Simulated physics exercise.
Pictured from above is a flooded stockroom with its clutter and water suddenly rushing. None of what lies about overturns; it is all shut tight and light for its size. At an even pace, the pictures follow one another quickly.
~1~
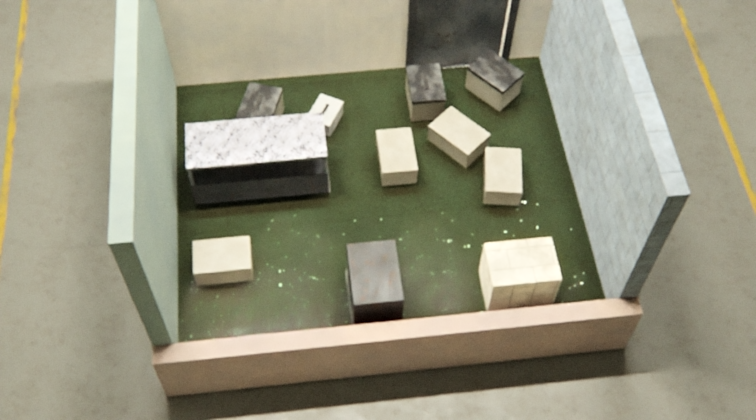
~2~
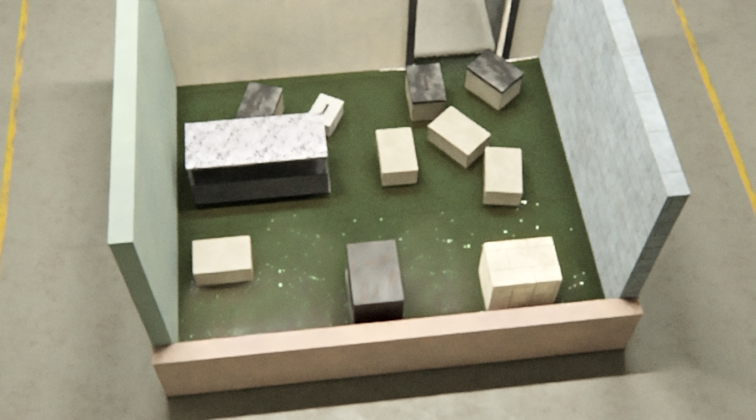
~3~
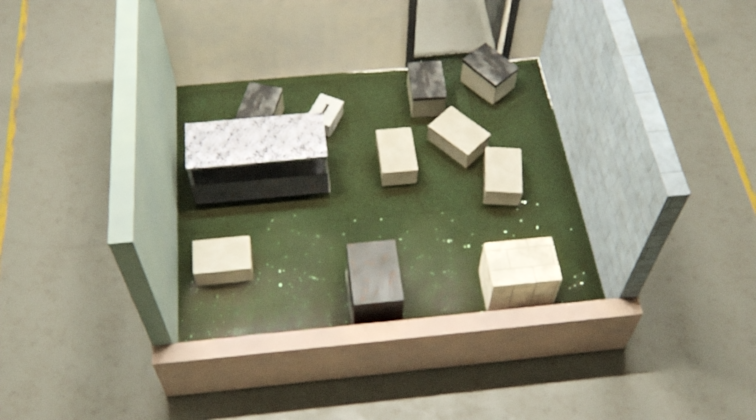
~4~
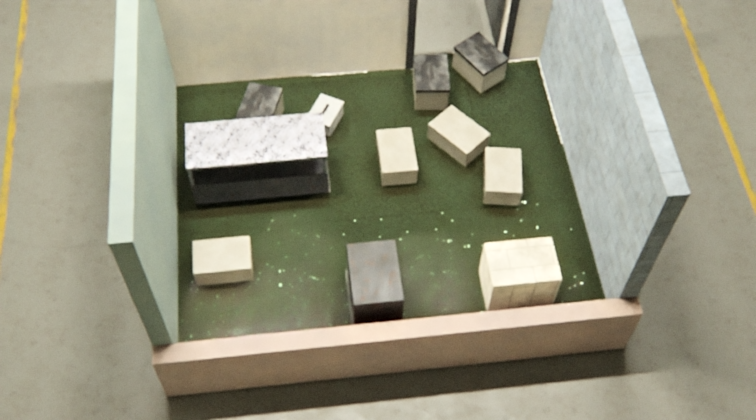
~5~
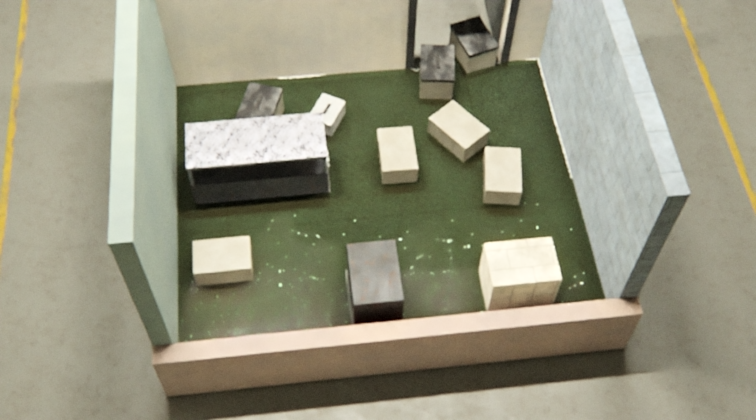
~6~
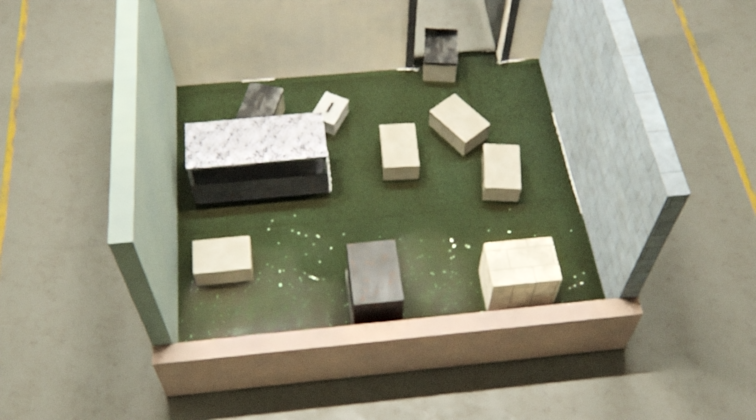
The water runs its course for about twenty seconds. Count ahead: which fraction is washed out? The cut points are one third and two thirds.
Two thirds and up.
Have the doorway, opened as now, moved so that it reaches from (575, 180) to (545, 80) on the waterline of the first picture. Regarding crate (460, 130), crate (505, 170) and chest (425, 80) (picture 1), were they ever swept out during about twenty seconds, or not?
Outcome for each, in the order asked: Flushed / flushed / flushed.
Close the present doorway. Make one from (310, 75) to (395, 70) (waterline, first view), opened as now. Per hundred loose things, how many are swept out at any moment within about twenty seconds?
Estimated share: Around 90 %.
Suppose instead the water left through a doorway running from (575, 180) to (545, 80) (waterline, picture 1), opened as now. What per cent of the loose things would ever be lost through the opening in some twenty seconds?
My figure is 80 %.
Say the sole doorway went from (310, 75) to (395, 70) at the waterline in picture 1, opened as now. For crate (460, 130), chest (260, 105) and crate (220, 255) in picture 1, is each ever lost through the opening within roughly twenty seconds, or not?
Taking them as listed: Exits, exits, never leaves.
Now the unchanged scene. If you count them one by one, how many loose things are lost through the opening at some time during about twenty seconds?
The total is 6.
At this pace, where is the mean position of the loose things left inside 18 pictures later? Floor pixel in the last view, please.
What remains is centred near (352, 143).
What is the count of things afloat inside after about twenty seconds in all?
Exactly 2.
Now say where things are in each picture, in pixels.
In the first frame, a chest at (426, 82) floats; a crate at (459, 130), afloat; 0 of 8 have shifted.
In the second frame, a chest at (426, 82) floats; a crate at (459, 130), afloat; 0 of 8 have shifted.
In the third frame, a chest at (427, 79) floats, close to its start; a crate at (459, 130), afloat; 2 of 8 have shifted.
In the fourth frame, a chest at (432, 72), afloat, close to its start; a crate at (459, 129), afloat; 2 of 8 have shifted.
In the fifth frame, a chest at (438, 62), afloat, a stride from its start; a crate at (459, 124), afloat, close to its start; 3 of 8 have shifted.
In the sixth frame, a chest at (441, 45) floats, a stride from its start; a crate at (460, 118) floats, close to its start; 6 of 8 have shifted.
A moment on, 2 of 8 are out; 6 afloat.
Next, 5 of 8 are out; 3 afloat.
Later, 6 of 8 are out; 2 afloat.
In the end, 6 of 8 are out; 2 afloat.
